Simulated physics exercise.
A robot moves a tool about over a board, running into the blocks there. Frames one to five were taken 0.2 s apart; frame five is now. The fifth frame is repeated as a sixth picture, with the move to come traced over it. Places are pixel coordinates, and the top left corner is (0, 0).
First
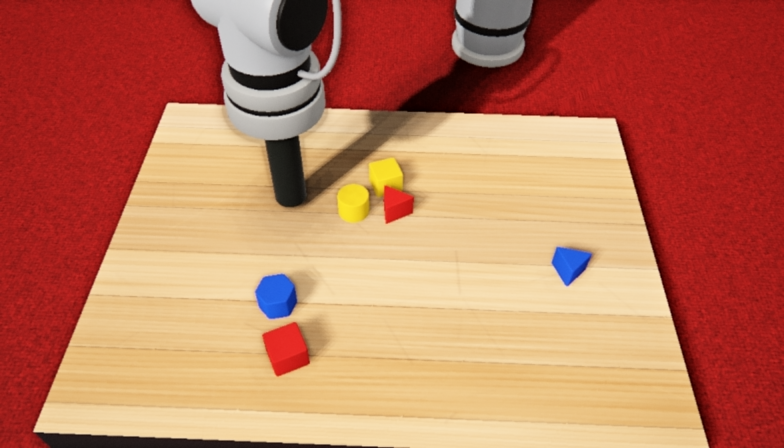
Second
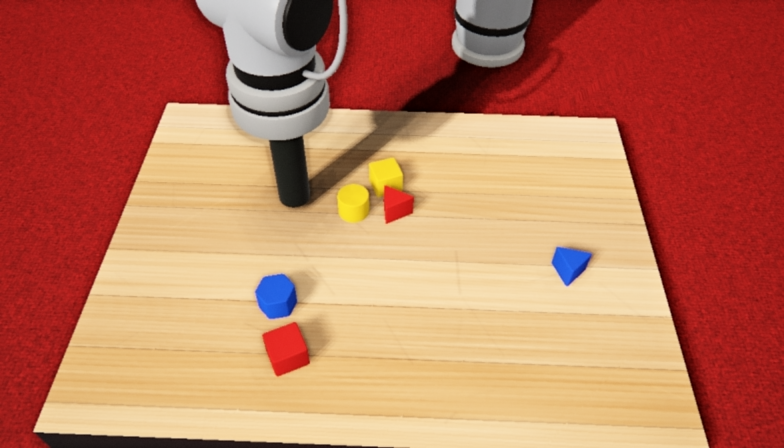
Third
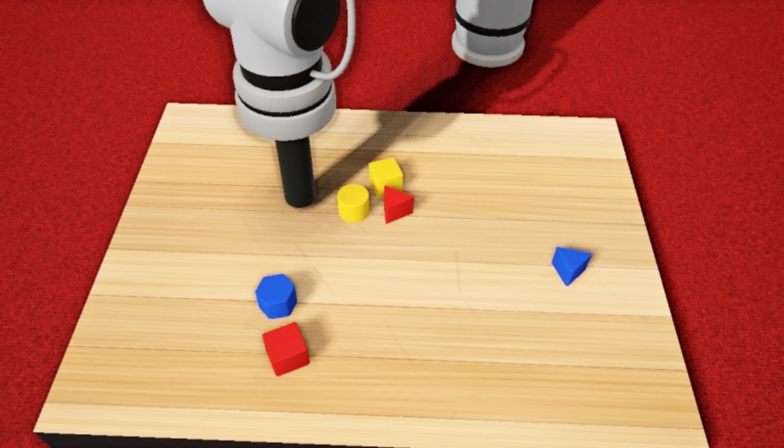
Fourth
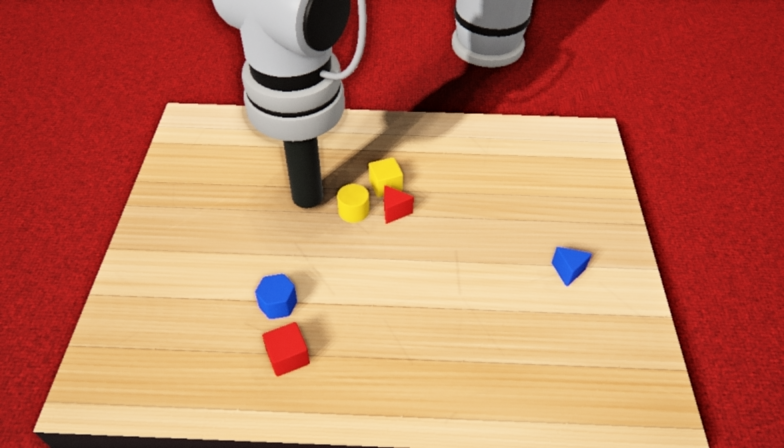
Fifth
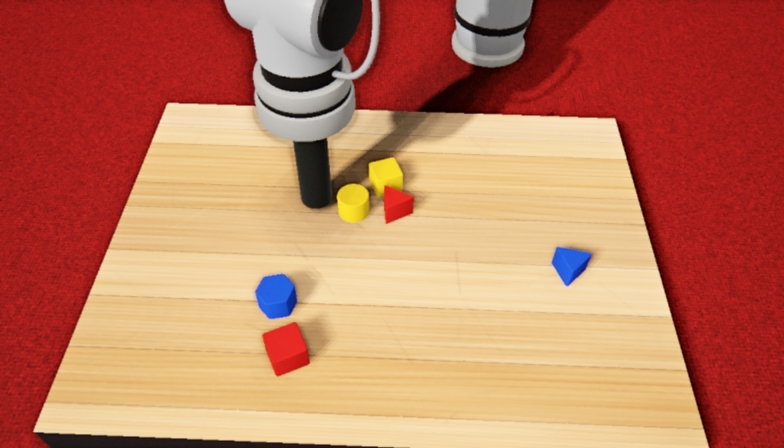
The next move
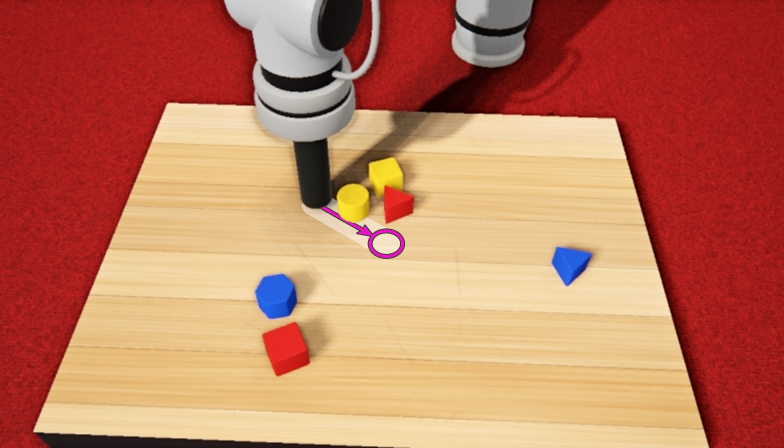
A pale wooden board lies on a bright red surface, seen from above at an angle by a camera that stays still. A yellow cylinder, a yellow cube and a red triangular block cluster near the upper middle, with a blue triangular block at right and a blue hexagonal block above a red cube at lower left. A grey-white robot arm slides its black rod slightly rightward toward the yellow cylinder, while every block stays still.
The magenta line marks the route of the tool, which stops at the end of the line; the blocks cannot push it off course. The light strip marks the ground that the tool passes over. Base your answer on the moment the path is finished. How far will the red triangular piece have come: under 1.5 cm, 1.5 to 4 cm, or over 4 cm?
Its final spot will lie 1.5 to 4 cm from the current one.
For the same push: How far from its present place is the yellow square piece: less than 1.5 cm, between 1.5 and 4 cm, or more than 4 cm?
Verdict: Less than 1.5 cm.
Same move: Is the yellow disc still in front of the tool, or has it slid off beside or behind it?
It is no longer ahead.
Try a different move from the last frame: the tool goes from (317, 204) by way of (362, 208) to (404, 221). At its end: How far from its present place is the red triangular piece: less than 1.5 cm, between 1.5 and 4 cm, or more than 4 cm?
Range: Over 4 cm.
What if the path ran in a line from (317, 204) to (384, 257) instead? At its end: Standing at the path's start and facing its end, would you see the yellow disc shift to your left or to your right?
Over to the left.
Drawn move, from (317, 204) directly to (386, 243).
On the path given first. Halfway along, tool at (351, 217); yellow disc at (381, 200); red triangular piece at (406, 194).
At the end, tool at (386, 237); yellow disc at (399, 204); yellow square piece still; red triangular piece at (416, 189), turned 30° anticlockwise.
